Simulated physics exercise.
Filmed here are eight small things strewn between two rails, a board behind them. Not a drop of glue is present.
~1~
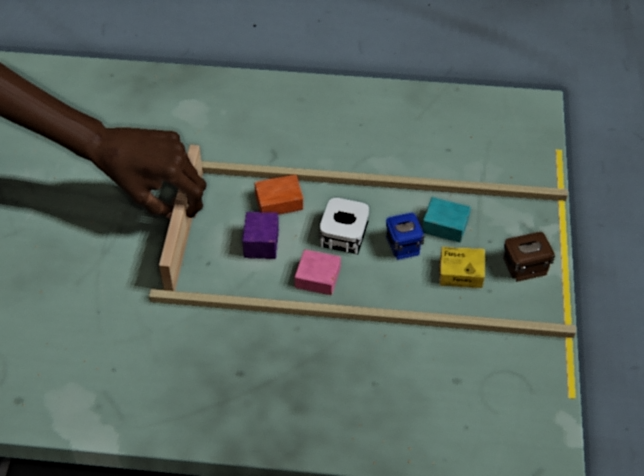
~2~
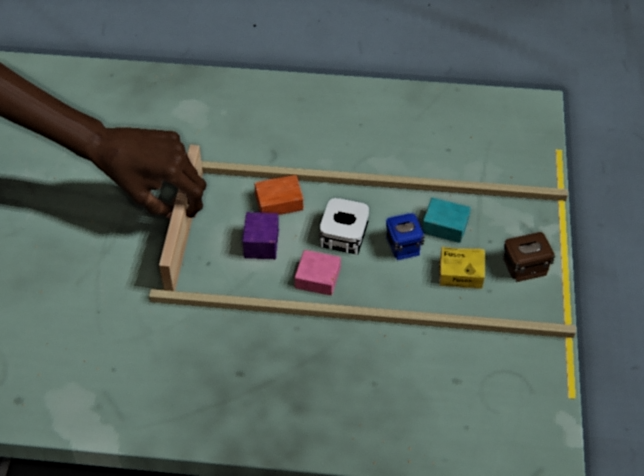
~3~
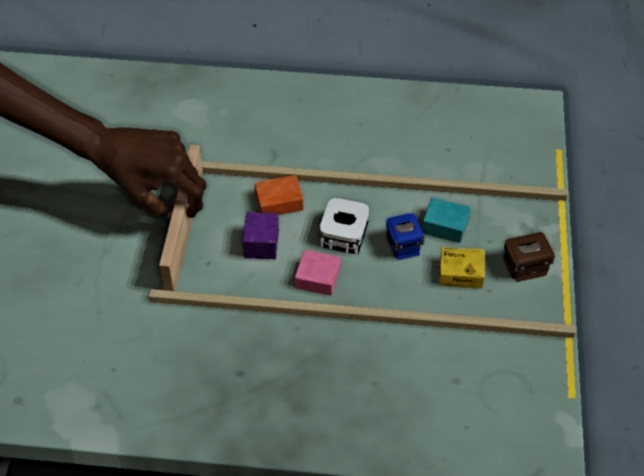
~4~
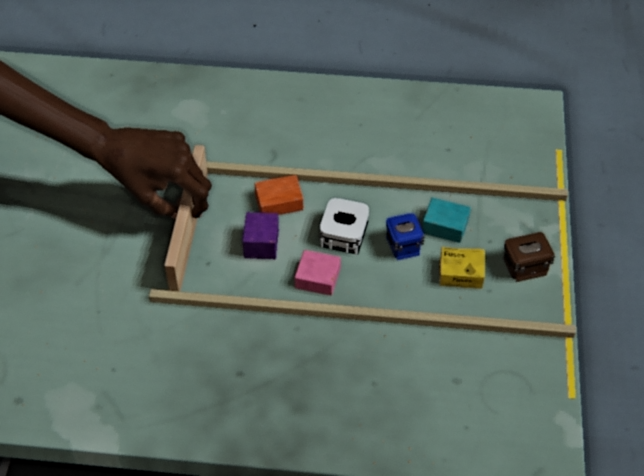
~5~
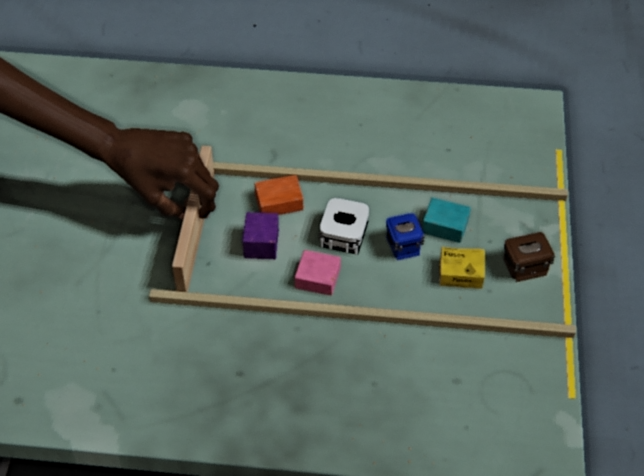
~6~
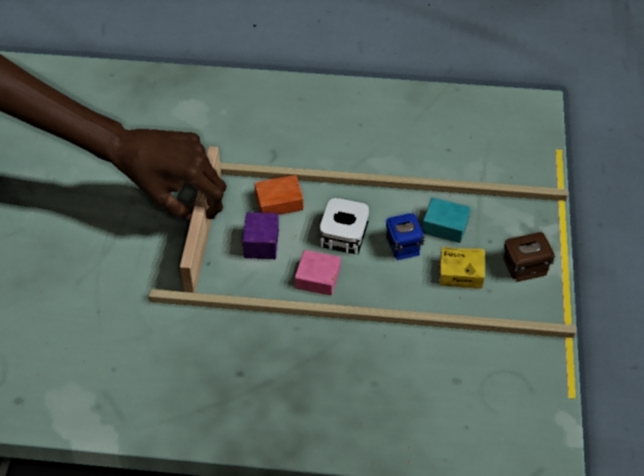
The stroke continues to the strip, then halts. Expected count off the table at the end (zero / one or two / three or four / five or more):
I expect the edge to claim at least five.
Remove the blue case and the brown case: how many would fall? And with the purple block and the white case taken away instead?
You'd see 6 fallen, and 6 in the other try.
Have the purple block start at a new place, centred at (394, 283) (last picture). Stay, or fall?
It goes down.
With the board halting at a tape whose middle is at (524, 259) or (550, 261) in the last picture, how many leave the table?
You'd count 5 the first time and 5 the second.
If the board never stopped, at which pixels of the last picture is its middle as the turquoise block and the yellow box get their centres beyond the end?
Turquoise block: (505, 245); yellow box: (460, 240).
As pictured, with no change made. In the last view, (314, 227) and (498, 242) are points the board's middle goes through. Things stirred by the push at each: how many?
Tally: 5; 8.
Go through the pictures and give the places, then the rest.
Brown case (527, 256); yellow box (462, 267); turquoise block (446, 220); board (182, 217); tape (565, 262), in the first picture.
Yellow box (462, 268); blue case (404, 236), in the second picture.
Turquoise block (446, 220); orange block (279, 196), in the third picture.
Brown case (527, 257); board (187, 217), in the fourth picture.
Yellow box (462, 268); pink block (318, 273), in the fifth picture.
Brown case (527, 257); yellow box (462, 268); turquoise block (446, 220); board (202, 218); tape (565, 262), in the sixth picture.
A little later, none off yet; brown case at rest near (527, 257); yellow box shifted a little near (476, 274); turquoise block at rest near (449, 218).
When it is over, the number that fall off is five or more; down, purple block, orange block, pink block, white case, blue case, turquoise block, yellow box and brown case.
